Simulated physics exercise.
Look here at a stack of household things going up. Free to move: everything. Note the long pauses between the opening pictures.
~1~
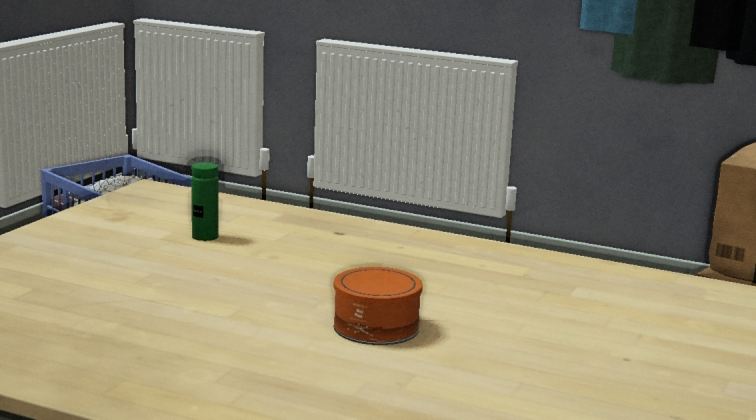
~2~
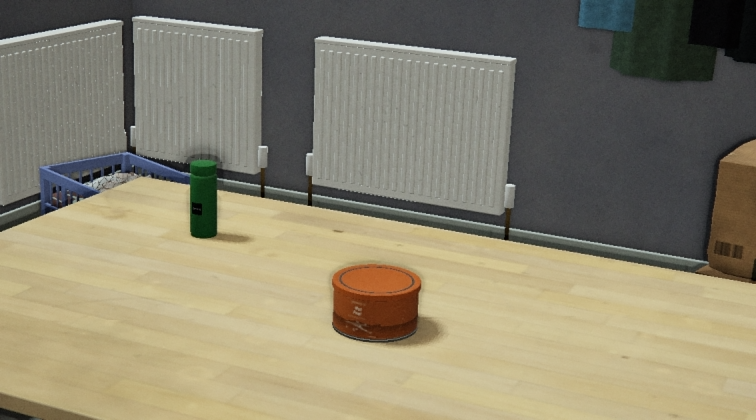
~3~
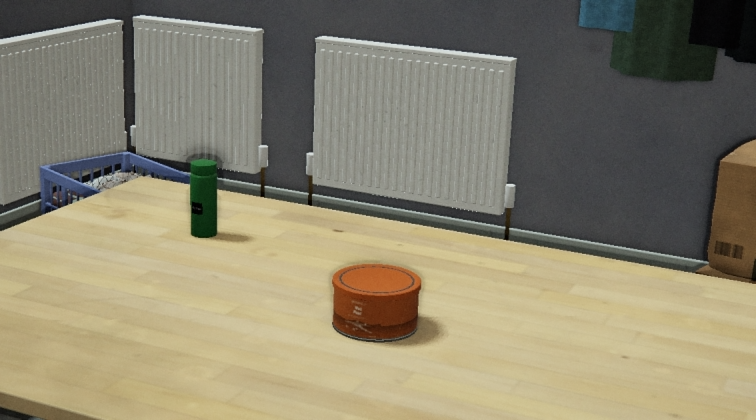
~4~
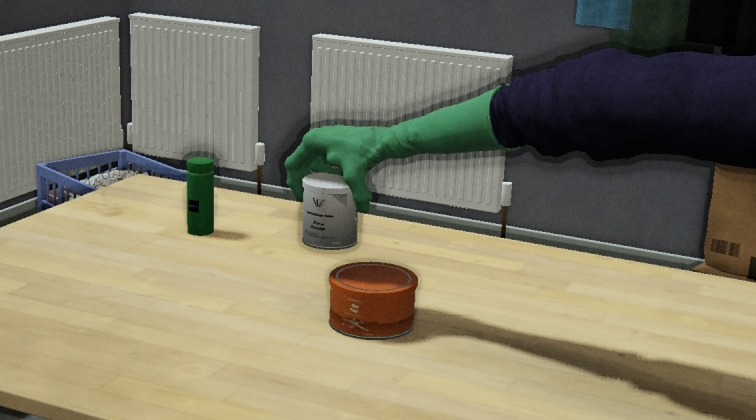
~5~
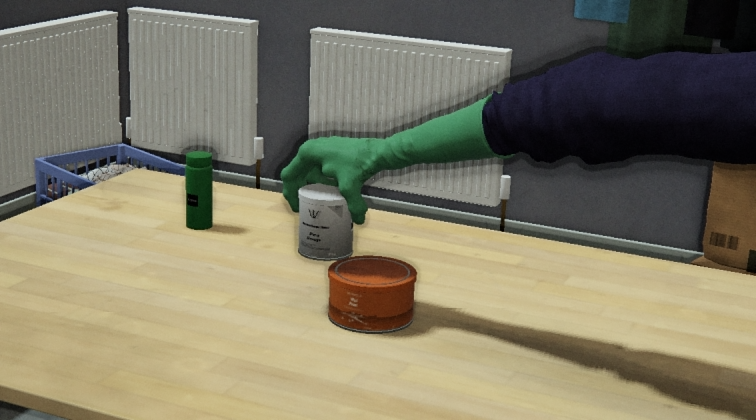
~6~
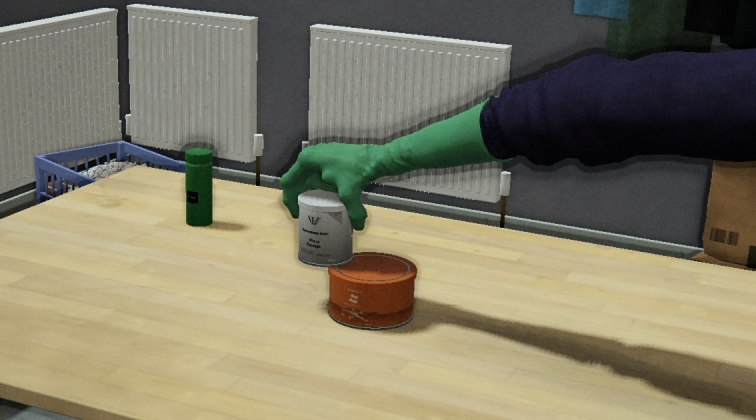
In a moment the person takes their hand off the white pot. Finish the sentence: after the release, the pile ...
After the release, the pile tumbles.
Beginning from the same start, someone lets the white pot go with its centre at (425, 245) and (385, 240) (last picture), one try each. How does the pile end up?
So, in case one it falls over, and in case two it stays steady.
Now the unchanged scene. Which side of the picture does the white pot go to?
Observed: The object is displaced in the leftward direction.
Then, 0.30 s on from there, white pot now fallen.
Then, 0.40 s on from there, things are still on the move.
In the end, fallen, white pot; the other 2 unmoved. At the end, from the last picture's camera, white pot near (276, 268). The pile comes apart.
